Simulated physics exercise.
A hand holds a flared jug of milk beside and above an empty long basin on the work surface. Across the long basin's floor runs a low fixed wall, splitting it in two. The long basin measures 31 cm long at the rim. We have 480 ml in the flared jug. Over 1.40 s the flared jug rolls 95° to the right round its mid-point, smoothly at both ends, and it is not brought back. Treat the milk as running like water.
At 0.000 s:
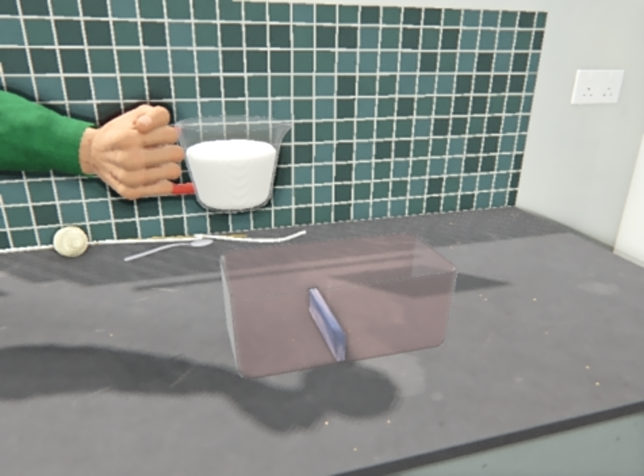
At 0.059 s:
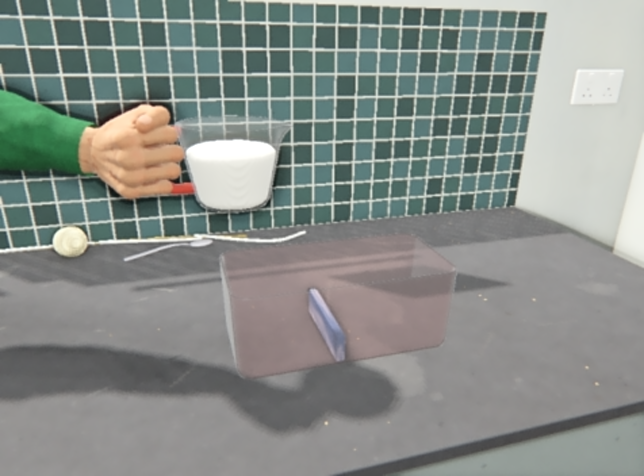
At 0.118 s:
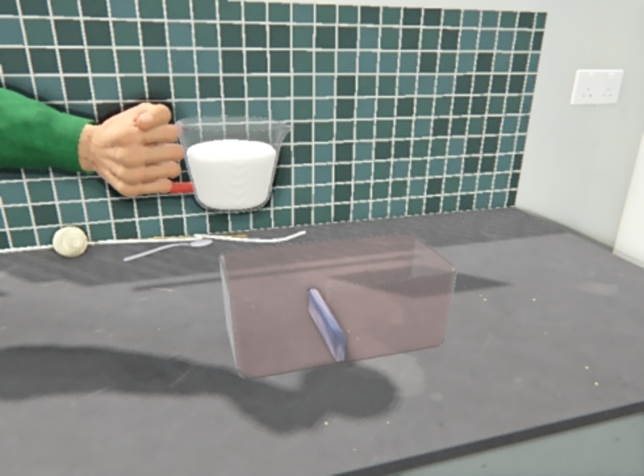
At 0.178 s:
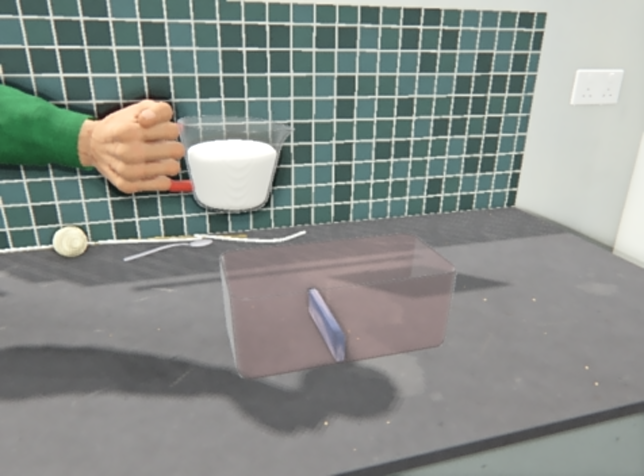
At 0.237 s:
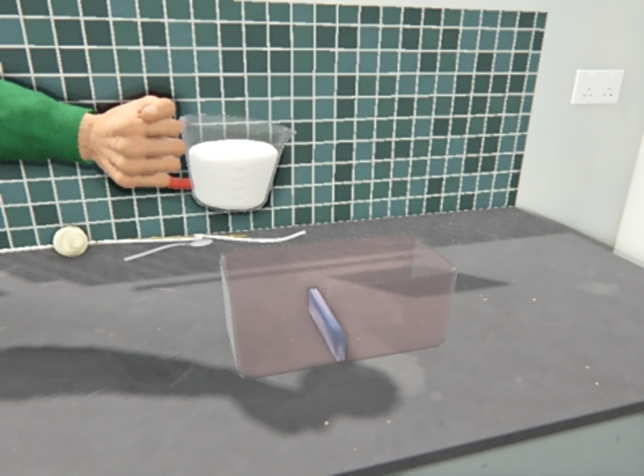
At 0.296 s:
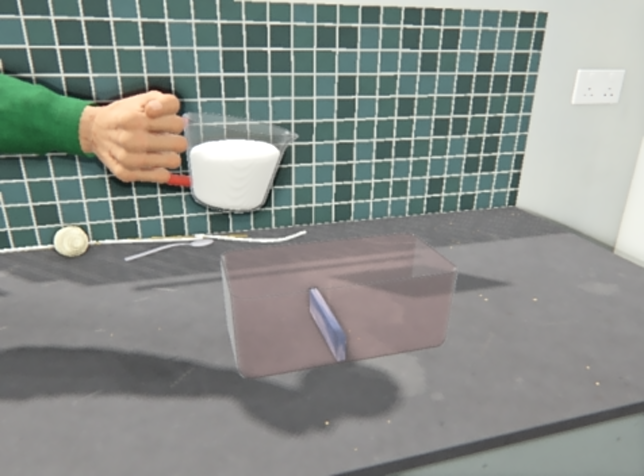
On a dark kitchen worktop before green tiles, a hand in a green sleeve holds a clear jug of milk behind an empty, see-through long basin with a low divider; the jug stays still, then tilts slightly to the right.
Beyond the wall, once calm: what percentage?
70 out of 100.
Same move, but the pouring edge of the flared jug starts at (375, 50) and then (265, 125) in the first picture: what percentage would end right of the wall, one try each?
60 then 5 %.
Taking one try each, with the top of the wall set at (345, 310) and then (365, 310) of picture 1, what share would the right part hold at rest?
25 then 10 %.
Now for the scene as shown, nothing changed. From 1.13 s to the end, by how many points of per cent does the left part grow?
Near 24 percent, give or take.
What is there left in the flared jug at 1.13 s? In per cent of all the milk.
I reckon near 24 per cent still sits there.
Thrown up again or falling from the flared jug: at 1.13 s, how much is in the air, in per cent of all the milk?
Estimated airborne part: Roughly 18 per cent.
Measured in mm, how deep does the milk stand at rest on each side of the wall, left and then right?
On the left it stands about 8 mm, on the right about 14 mm.
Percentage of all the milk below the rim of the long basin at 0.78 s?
Estimate - around 2 in a hundred parts.
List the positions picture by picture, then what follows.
The first frame shows tilt 0°; pouring edge (292, 123); surface from (186, 151) to (274, 146); the long basin's rim runs from (226, 275) to (435, 251); the wall's top is at (326, 312).
The second frame shows tilt 0°; pouring edge (292, 124); surface from (186, 151) to (274, 147).
The third frame shows tilt 2°; pouring edge (293, 125); surface from (187, 151) to (274, 147).
The fourth frame shows tilt 4°; pouring edge (294, 128); surface from (187, 151) to (274, 147).
The fifth frame shows tilt 7°; pouring edge (296, 130); surface from (188, 150) to (276, 147).
The sixth frame shows tilt 10°; pouring edge (298, 134); surface from (190, 151) to (278, 147).
By 0.78 s the tilt is 56° and 84 per cent is still to pour, 0 is left of the wall and 1 right of it.
By 1.13 s the tilt is 87° and 24 per cent is still to pour, 6 is left of the wall and 52 right of it.
By 1.50 s the tilt is 95° and 1 per cent is still to pour, 28 is left of the wall and 69 right of it.
By 1.90 s the tilt is 95° and 0 per cent is still to pour, 30 is left of the wall and 70 right of it.
At rest 29 per cent lies left of the wall, 70 right of it and 1 outside.
